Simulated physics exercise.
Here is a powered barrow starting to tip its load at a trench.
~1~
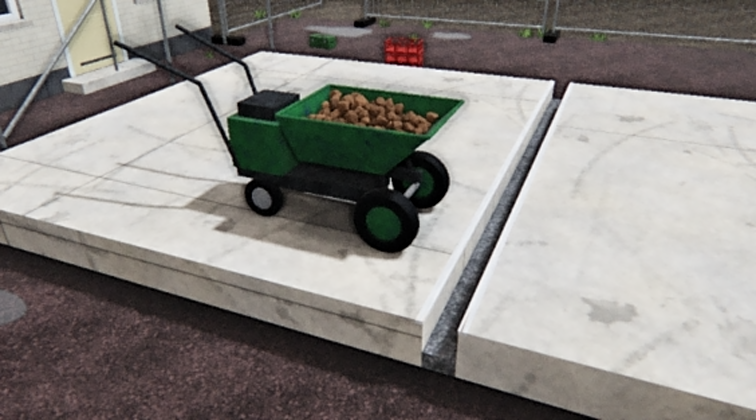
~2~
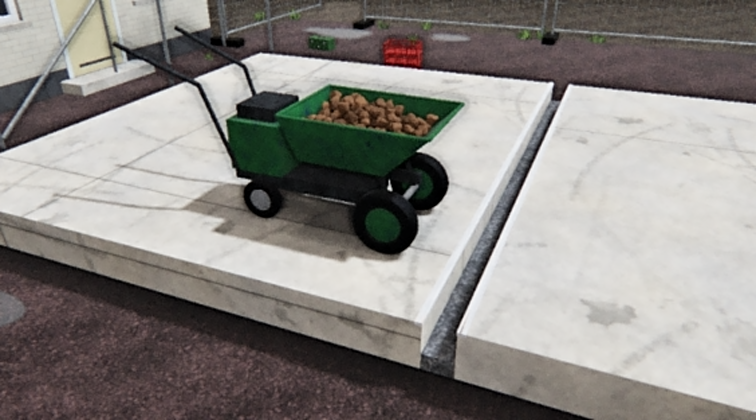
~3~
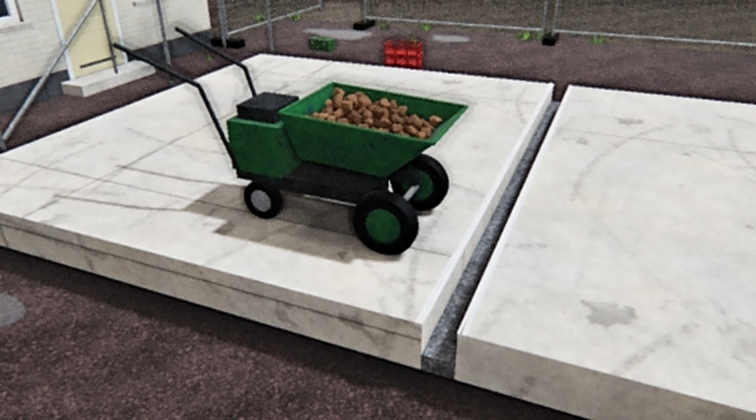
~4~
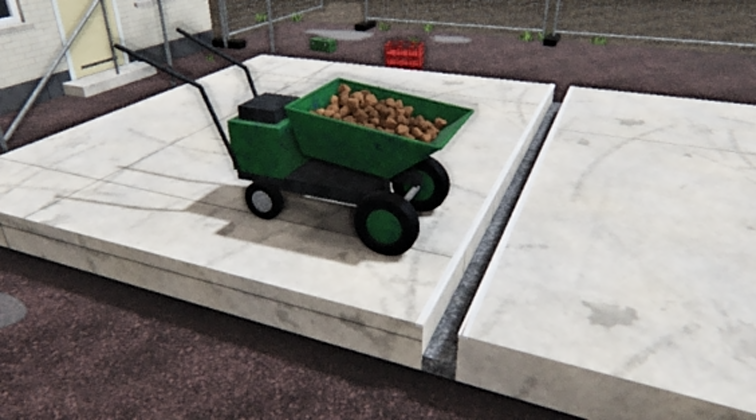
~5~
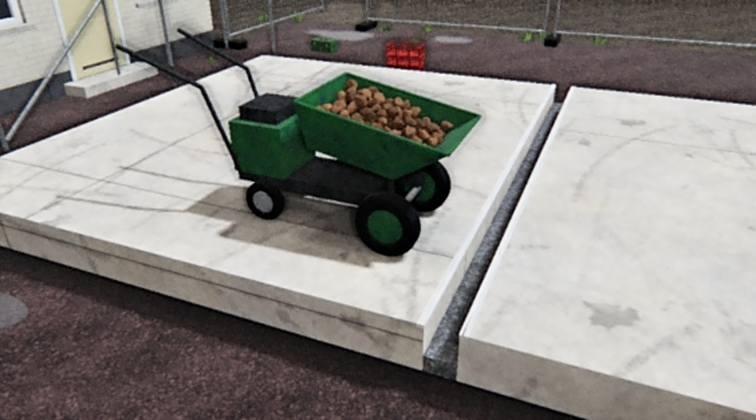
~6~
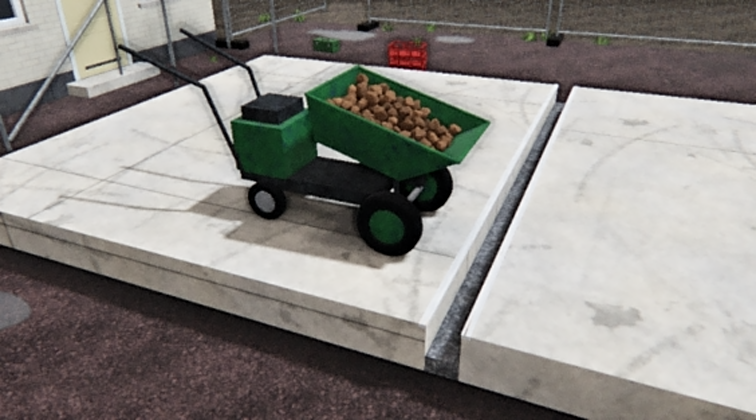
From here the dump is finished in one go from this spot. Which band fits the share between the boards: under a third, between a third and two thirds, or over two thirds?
The trench ends with under a third of it.
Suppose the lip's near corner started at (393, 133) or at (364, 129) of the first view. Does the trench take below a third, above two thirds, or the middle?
The first try: In the middle band. The second: One to two thirds.
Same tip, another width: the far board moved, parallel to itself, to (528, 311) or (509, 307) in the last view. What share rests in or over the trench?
First some 80, then 50 per cent.
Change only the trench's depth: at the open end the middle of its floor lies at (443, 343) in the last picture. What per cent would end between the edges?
Roughly 0 in a hundred.
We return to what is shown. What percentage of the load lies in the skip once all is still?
Some 25 per cent.
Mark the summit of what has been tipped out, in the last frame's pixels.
At about (530, 232).
Just after the last frame, skip tipped steeply; every one in the skip.
A moment on, skip tipped right over; roughly half in the skip; roughly half beyond it; just a few falling.
Further on, skip tipped right over; roughly a quarter in the skip; just a few in or heaped over the trench; the larger part beyond it.
When it is over, skip tipped right over; roughly a quarter in the skip; just a few in or heaped over the trench; the larger part beyond it.
